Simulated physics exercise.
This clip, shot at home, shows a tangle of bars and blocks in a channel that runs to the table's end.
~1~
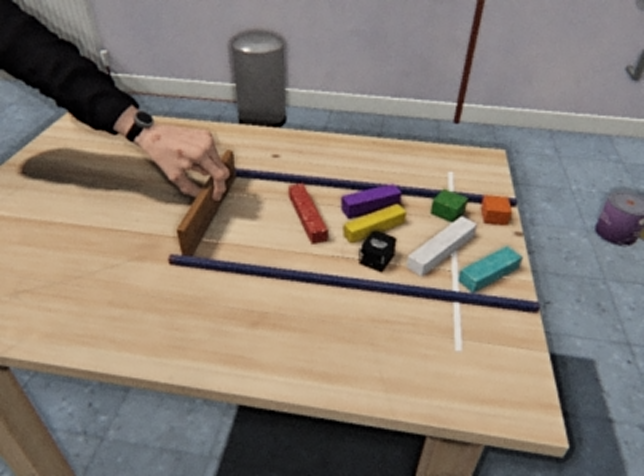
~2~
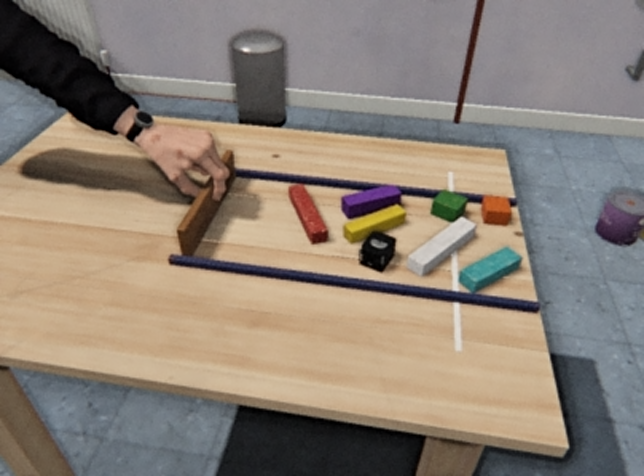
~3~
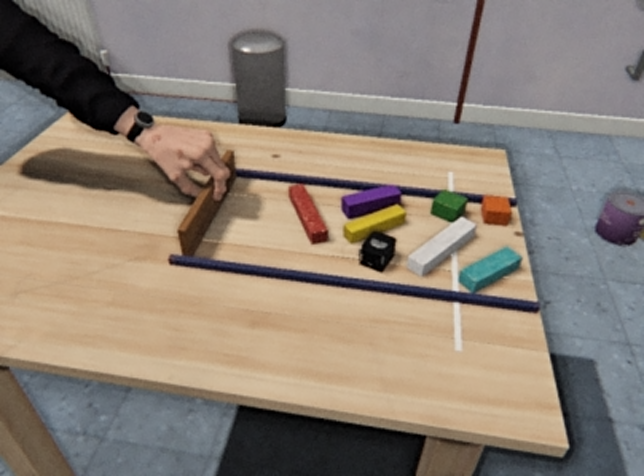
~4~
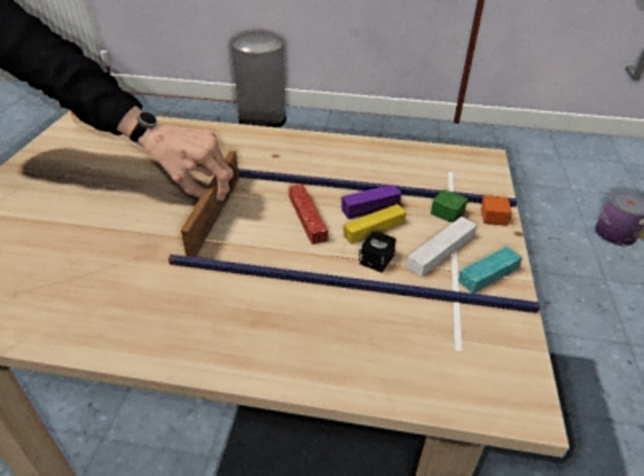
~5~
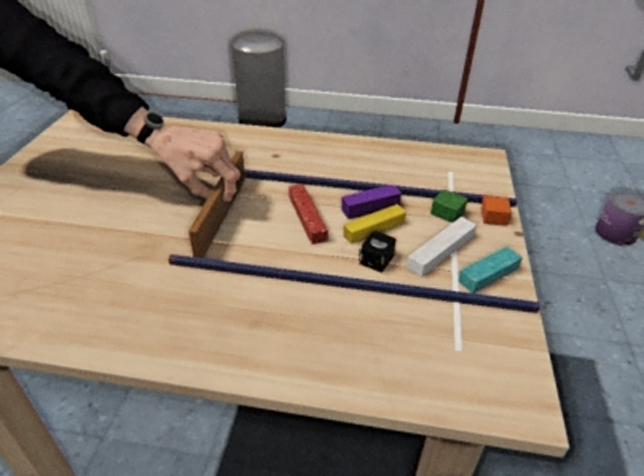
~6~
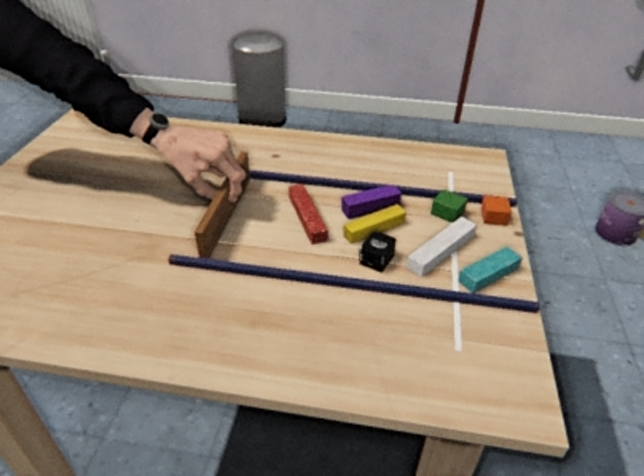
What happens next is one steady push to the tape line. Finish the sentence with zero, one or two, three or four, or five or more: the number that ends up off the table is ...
The number that ends up off the table is one or two.
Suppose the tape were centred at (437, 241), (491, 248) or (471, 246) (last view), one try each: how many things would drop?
The counts: 0, 5 and 2.
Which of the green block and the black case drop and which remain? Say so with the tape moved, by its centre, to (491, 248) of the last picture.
The green block is lost, the black case survives.
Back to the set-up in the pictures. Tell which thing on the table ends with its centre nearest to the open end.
Closest at the end: The turquoise bar.
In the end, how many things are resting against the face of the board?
2 are in contact with it.
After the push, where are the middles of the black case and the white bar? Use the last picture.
First (478, 270), then (514, 263).
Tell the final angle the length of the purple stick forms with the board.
Around 0 degrees.
Early on, none off yet; orange block at rest near (496, 211); turquoise bar at rest near (491, 269); green block at rest near (449, 206).
Finally, the number that fall off is one or two; lost, orange block.
